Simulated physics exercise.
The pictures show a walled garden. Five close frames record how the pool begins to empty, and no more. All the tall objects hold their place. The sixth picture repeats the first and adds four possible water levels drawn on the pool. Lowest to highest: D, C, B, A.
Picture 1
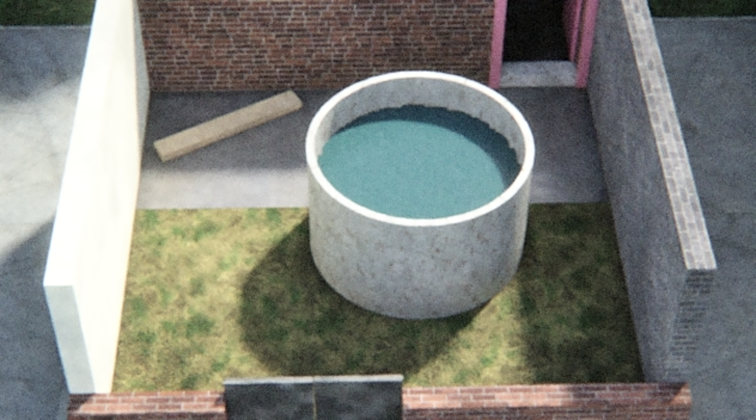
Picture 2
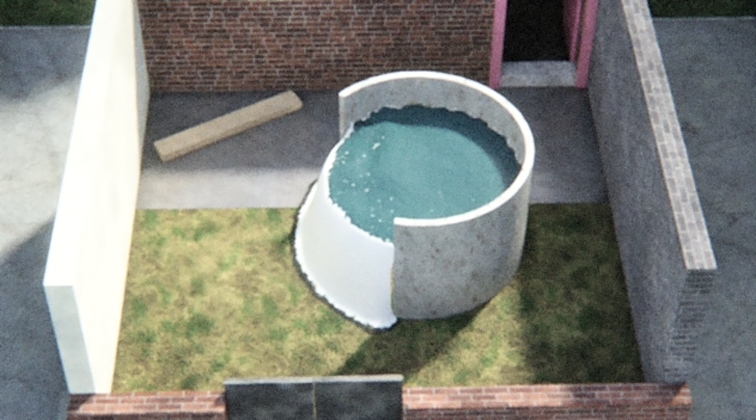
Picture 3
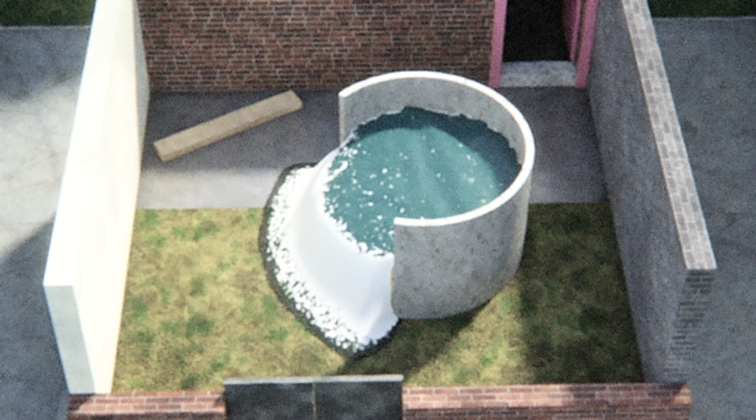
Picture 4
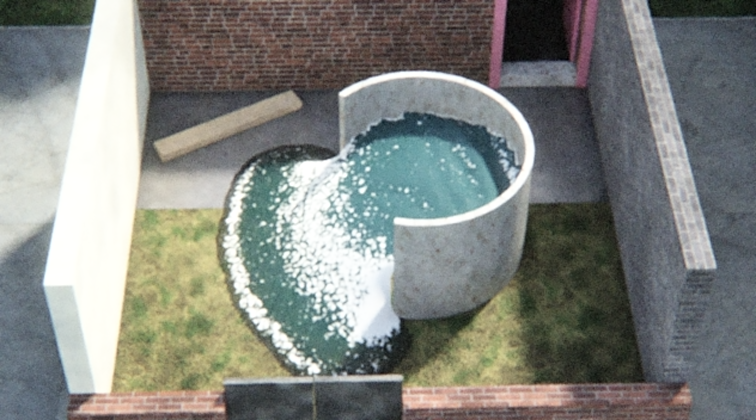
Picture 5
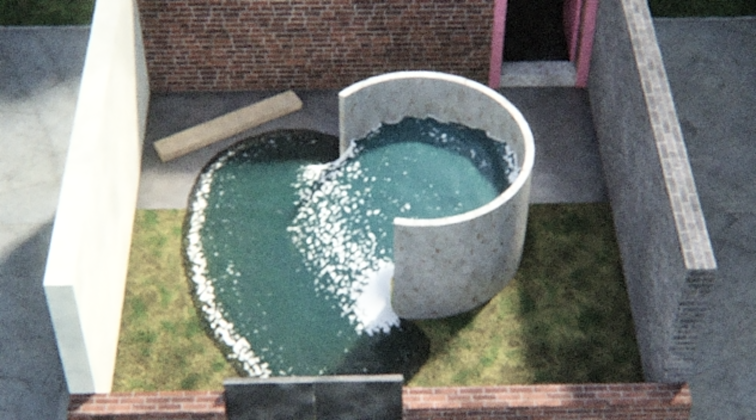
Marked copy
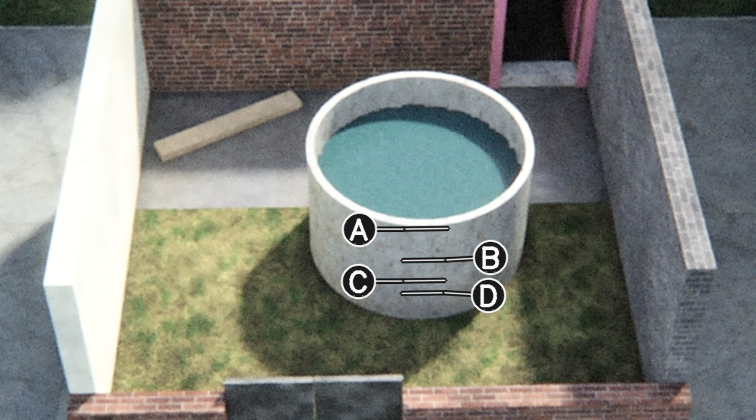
In a walled garden, a round pool's left side opens and water spreads across the grass.
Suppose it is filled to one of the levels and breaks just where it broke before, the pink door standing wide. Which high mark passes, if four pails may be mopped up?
The limit is B.
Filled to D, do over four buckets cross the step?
No, that is safe.
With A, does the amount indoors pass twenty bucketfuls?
No.
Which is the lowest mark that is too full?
That is mark A.
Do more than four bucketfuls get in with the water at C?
No, not at all.
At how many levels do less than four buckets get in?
Three.
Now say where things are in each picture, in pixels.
Water in the pool at rest, its middle at (419, 172); foot of the pink doorway at (538, 86); shut gate at (314, 385), in the first picture.
In the second picture, 3 % of the ground under water, visible out to (375, 322).
In the third picture, 8 % of the ground under water, visible out to (358, 347).
In the fourth picture, 17 % of the ground under water, visible out to (278, 151).
In the fifth picture, 27 % of the ground under water, visible out to (246, 144).
In white, A at (425, 228); B at (424, 260); C at (423, 280); D at (423, 293); from the bottom up D, C, B, A.
Choosing A, about 11 bucketfuls get in.
Choosing B, a bucket or two gets in.
Choosing C, nothing gets over.
Choosing D, nothing gets over.
